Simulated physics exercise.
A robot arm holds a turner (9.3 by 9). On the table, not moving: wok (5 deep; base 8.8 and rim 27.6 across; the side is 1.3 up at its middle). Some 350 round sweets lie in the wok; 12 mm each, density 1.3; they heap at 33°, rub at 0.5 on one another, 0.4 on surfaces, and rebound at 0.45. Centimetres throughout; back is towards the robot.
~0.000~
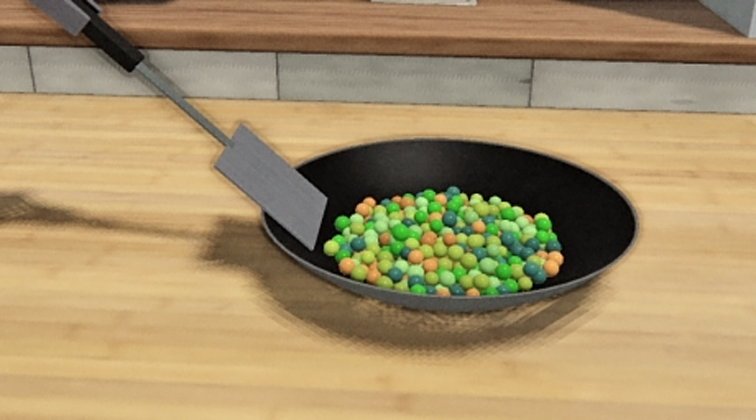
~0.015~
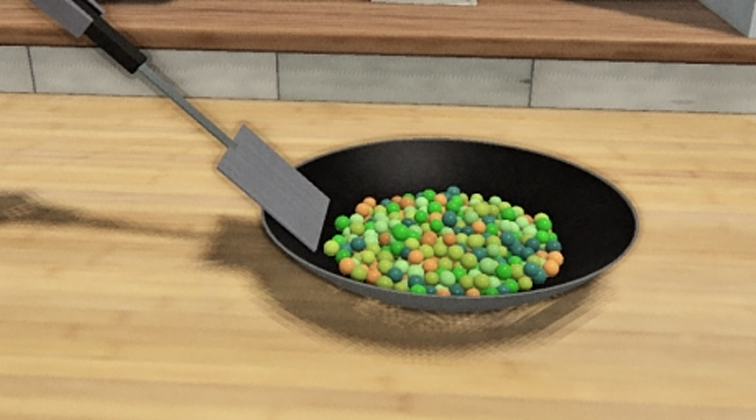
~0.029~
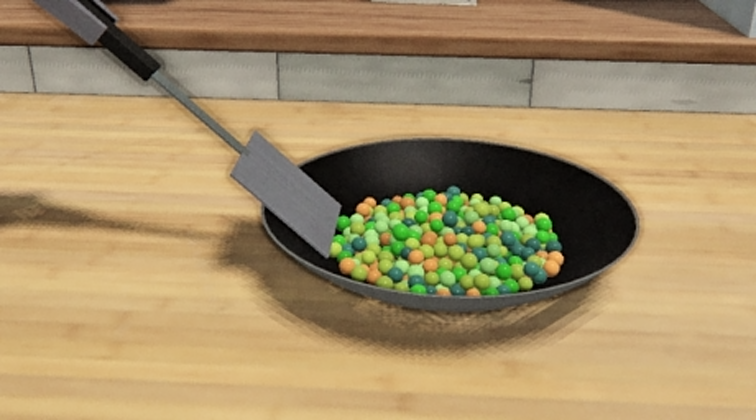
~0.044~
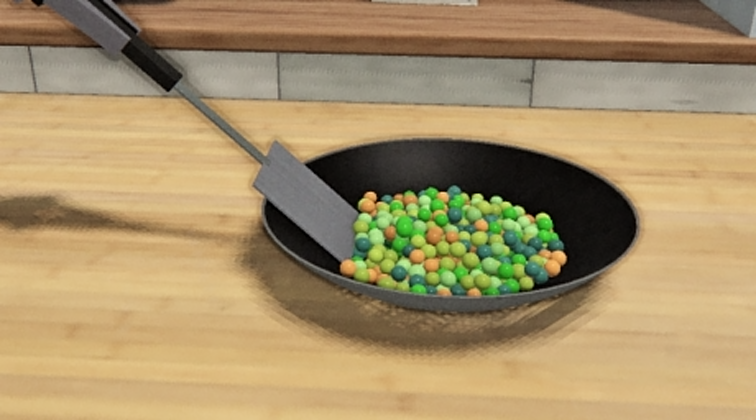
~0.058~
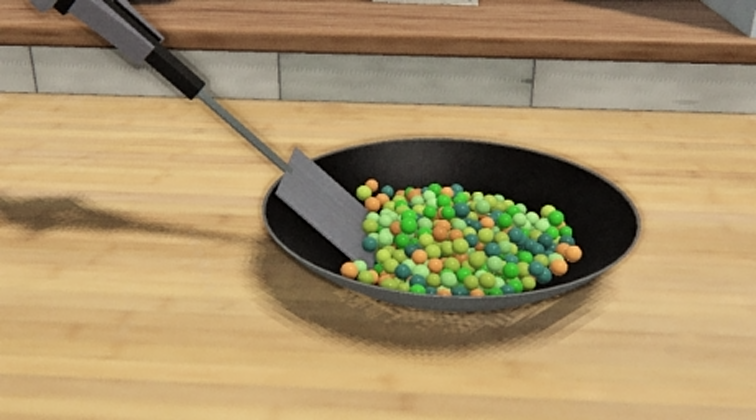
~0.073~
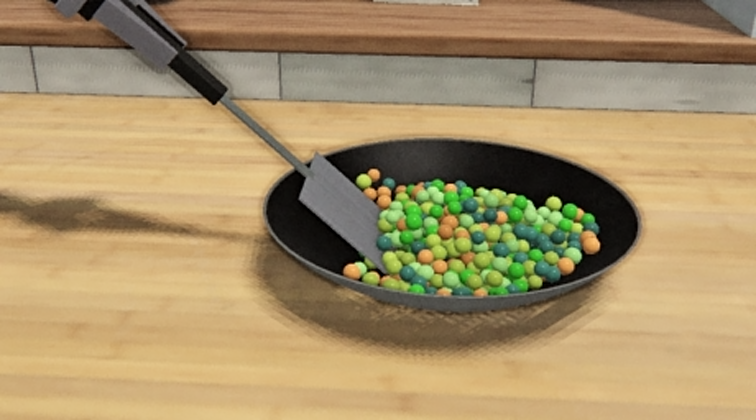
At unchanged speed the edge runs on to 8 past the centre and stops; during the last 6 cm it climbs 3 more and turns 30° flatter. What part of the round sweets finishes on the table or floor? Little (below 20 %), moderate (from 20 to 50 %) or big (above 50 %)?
A moderate share, from 20 to 50 %, ends on the table or floor.
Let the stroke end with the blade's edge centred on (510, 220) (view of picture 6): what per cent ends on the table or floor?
Some 5 per cent.
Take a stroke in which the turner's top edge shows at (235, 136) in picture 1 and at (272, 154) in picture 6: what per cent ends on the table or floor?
Some 10 per cent.
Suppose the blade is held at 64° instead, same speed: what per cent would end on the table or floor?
Then about 45 per cent.
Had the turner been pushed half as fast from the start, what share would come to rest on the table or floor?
Then about 10 per cent.
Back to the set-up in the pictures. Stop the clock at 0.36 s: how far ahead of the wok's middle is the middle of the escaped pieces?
Roughly 20 cm.
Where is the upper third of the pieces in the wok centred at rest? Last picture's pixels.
At about (550, 232).
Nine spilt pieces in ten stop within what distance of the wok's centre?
Some 45 cm.
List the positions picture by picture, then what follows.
The first picture shows turner top edge at (228, 143), sloping 43°; upper third of the load around (443, 231), from x 330 to 555, top at y 195; 349 in the wok.
The second picture shows turner top edge at (230, 145), sloping 43°; upper third of the load around (443, 231), from x 330 to 555, top at y 195.
The third picture shows turner top edge at (243, 151), sloping 43°; upper third of the load around (444, 231), from x 335 to 555, top at y 195.
The fourth picture shows turner top edge at (264, 161), sloping 43°; upper third of the load around (445, 229), from x 345 to 560, top at y 195.
The fifth picture shows turner top edge at (286, 169), sloping 43°; upper third of the load around (452, 224), from x 350 to 575, top at y 185.
The sixth picture shows turner top edge at (308, 174), sloping 43°; upper third of the load around (464, 219), from x 350 to 590, top at y 175; 349 in the wok.
By 0.11 s, sloping 43°, highest piece 6 above the table; 349 in the wok.
By 0.14 s, sloping 34°, highest piece 7 above the table; 344 in the wok, 5 on the blade or in flight.
By 0.36 s, sloping 13°, highest piece 9 above the table; 234 in the wok, 87 on the table or floor, 28 on the blade or in flight.
By 1.41 s, sloping 13°, highest piece 5 above the table; 234 in the wok, 115 on the table or floor.
Final count, 234 in the wok, 115 on the table or floor. That is 33 % on the table or floor.
